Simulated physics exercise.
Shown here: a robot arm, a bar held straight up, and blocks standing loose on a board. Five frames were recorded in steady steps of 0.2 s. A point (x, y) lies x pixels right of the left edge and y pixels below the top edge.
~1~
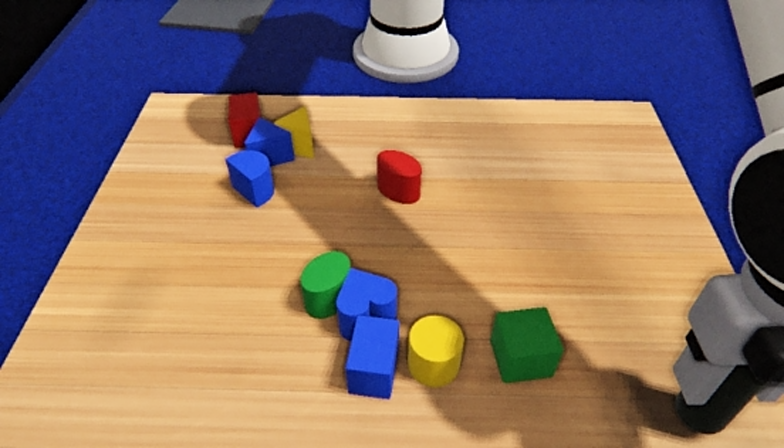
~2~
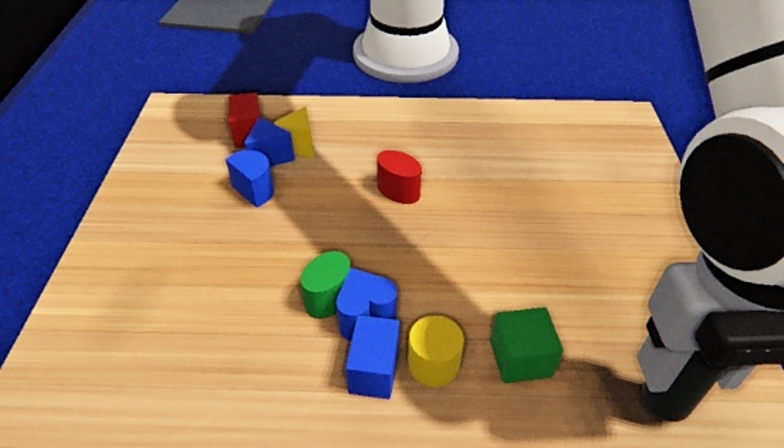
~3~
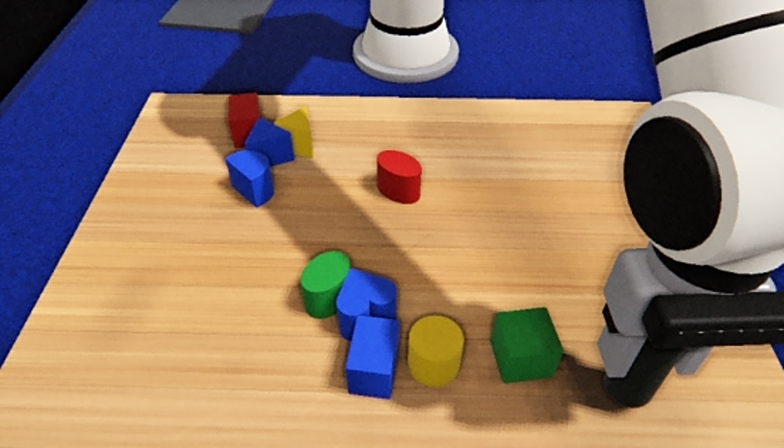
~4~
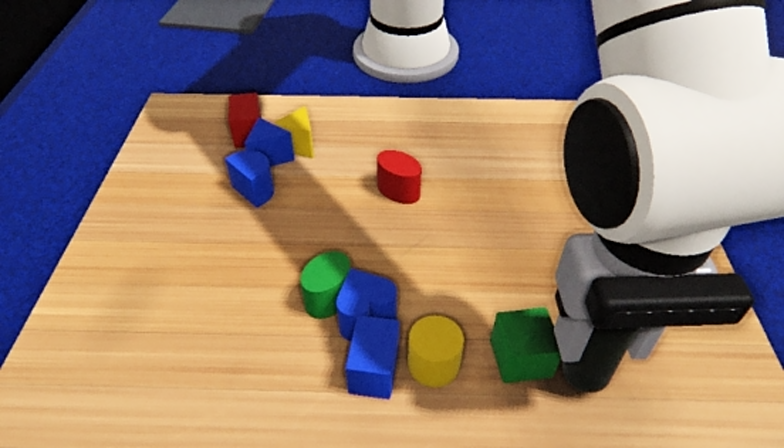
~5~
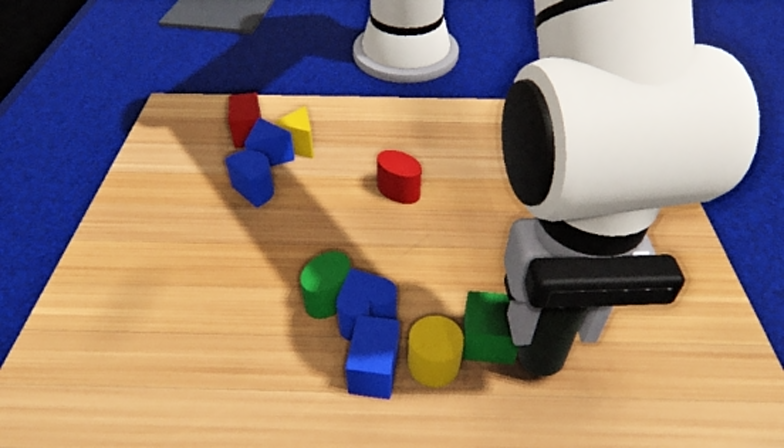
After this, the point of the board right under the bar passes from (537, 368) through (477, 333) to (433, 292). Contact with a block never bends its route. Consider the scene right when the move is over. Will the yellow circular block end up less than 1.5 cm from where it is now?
Short answer: Yes.
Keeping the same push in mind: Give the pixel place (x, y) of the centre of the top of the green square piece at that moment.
It is at (399, 243).
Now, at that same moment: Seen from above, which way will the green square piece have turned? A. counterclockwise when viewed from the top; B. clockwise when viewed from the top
B
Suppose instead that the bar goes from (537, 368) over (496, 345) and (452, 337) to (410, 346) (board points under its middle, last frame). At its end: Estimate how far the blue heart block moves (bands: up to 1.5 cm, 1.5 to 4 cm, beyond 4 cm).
Once the path is done, the blue heart block lies within 1.5 cm of its present place.
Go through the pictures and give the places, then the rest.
Bar tip at (699, 413); block tops, yellow circular block at (437, 337); green square piece at (529, 331), in the first picture.
Bar at (665, 401); blocks unchanged, in the second picture.
Bar at (627, 388); blocks unchanged, in the third picture.
Bar at (585, 373); blocks unchanged, in the fourth picture.
Bar at (541, 358); yellow circular block at (437, 337); green square piece at (494, 313), in the fifth picture.
On the path given first. One third of the way, bar at (497, 334); green square piece at (459, 291), turned 25° clockwise.
Two thirds of the way, bar at (463, 309); green square piece at (428, 267), turned 30° clockwise.
At the end, bar at (434, 282); yellow circular block in place; green square piece at (399, 243), turned 25° clockwise.
